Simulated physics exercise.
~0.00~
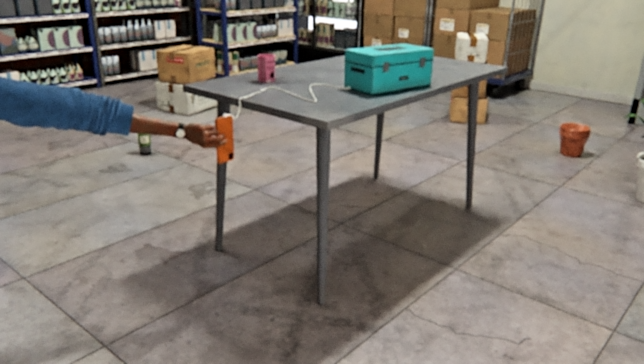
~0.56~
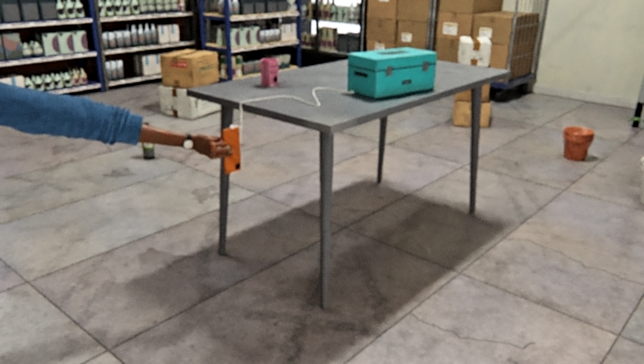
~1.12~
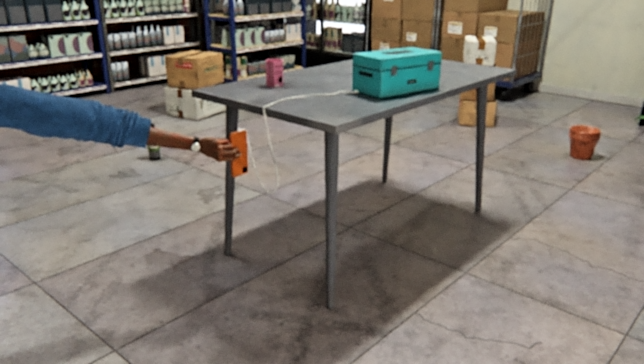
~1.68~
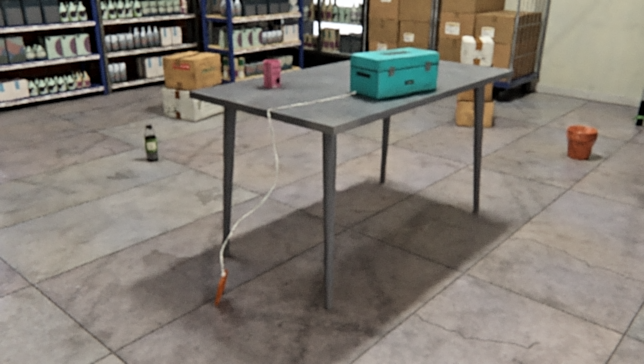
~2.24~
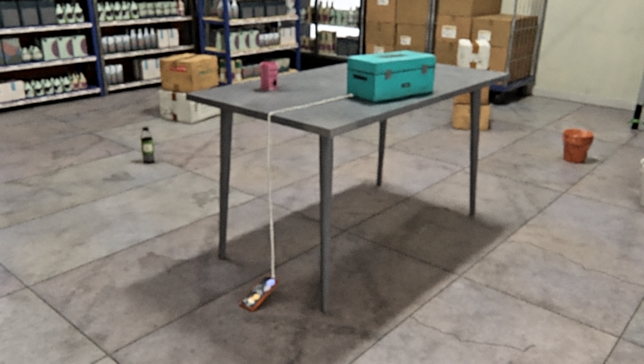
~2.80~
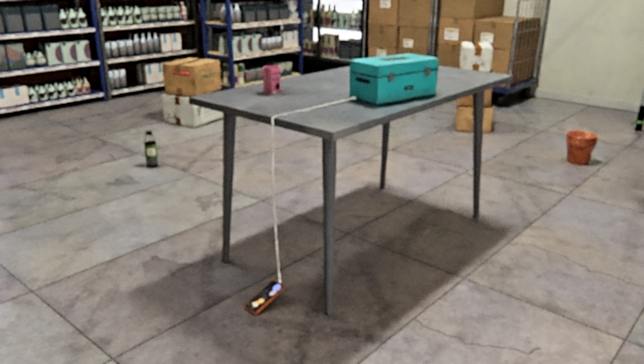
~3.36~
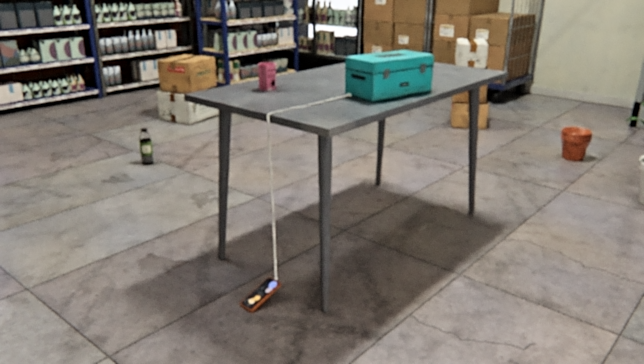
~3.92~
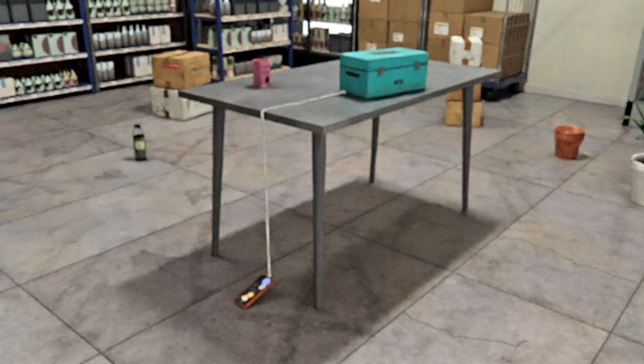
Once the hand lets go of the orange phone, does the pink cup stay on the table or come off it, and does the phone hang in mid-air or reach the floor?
The pink cup stays in its place on the table. The orange phone drops all the way and ends up lying on the floor.
